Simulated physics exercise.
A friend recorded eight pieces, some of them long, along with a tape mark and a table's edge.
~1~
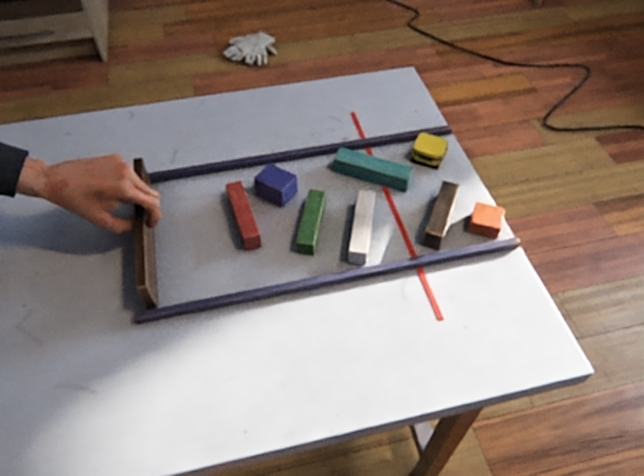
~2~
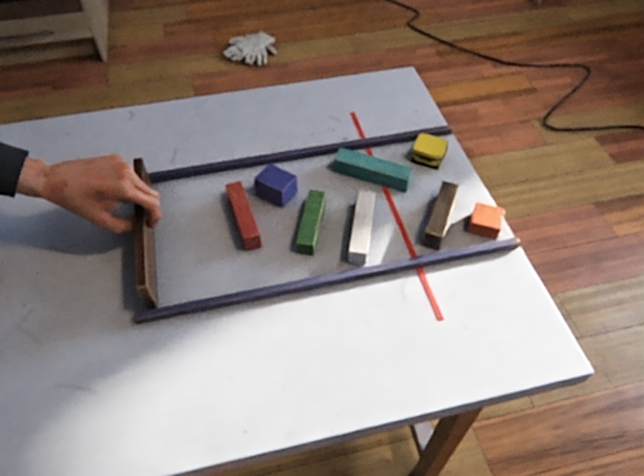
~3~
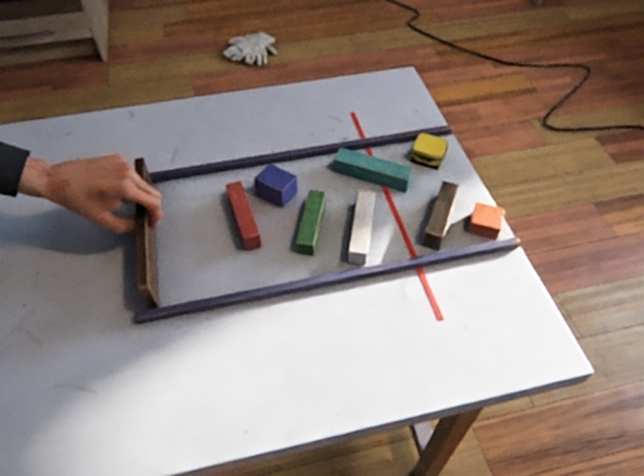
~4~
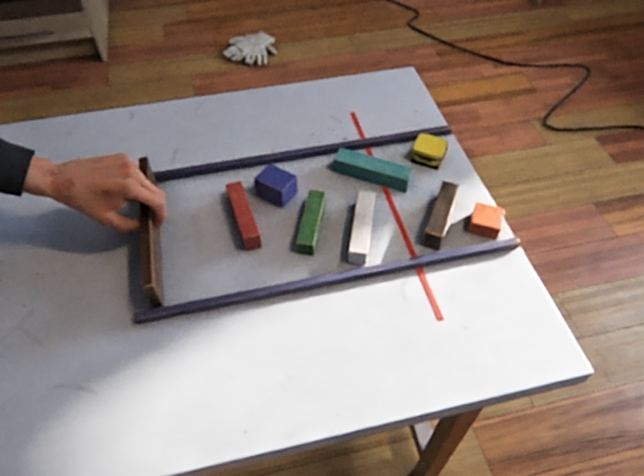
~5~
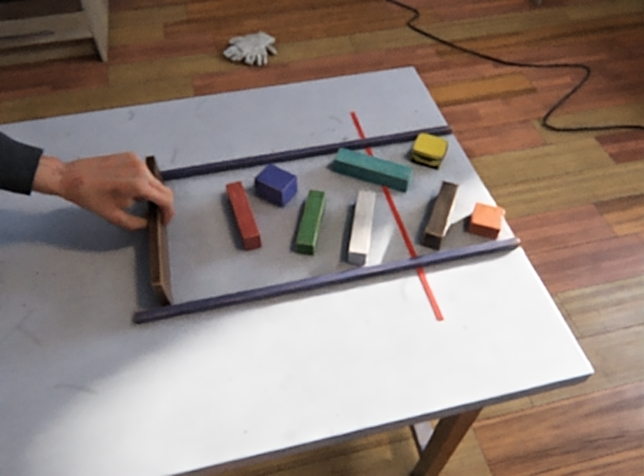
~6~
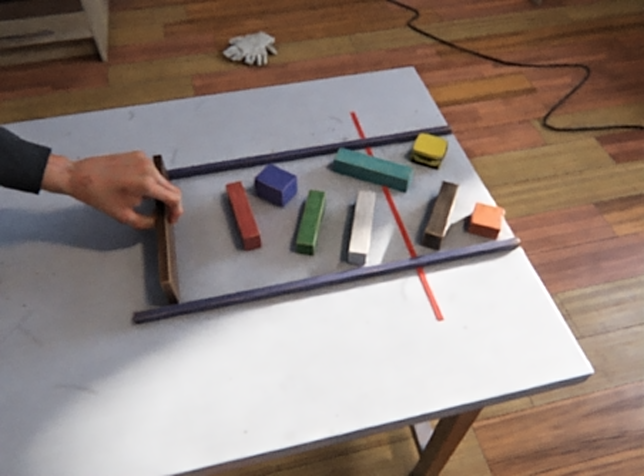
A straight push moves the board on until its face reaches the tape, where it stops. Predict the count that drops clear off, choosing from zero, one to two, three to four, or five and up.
The count is zero.
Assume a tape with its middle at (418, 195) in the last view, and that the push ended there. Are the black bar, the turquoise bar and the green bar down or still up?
The black bar stays on, the turquoise bar survives, the green bar remains up.
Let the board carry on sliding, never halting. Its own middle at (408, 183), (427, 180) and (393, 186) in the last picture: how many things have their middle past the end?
The counts would come out as 0, 2 and 0.
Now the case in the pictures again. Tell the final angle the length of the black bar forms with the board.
About 30°.
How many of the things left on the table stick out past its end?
Count of overhanging things: 0.
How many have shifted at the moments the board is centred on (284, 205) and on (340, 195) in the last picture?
First 3, then 5.
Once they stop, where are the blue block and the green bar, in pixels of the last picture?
Going in order: First (409, 167), then (426, 208).
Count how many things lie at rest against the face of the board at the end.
It is in contact with 1.
A little later, none off yet; orange block at rest near (486, 220); yellow case at rest near (429, 152); black bar at rest near (441, 214).
When it is over, the number that fall off is zero.
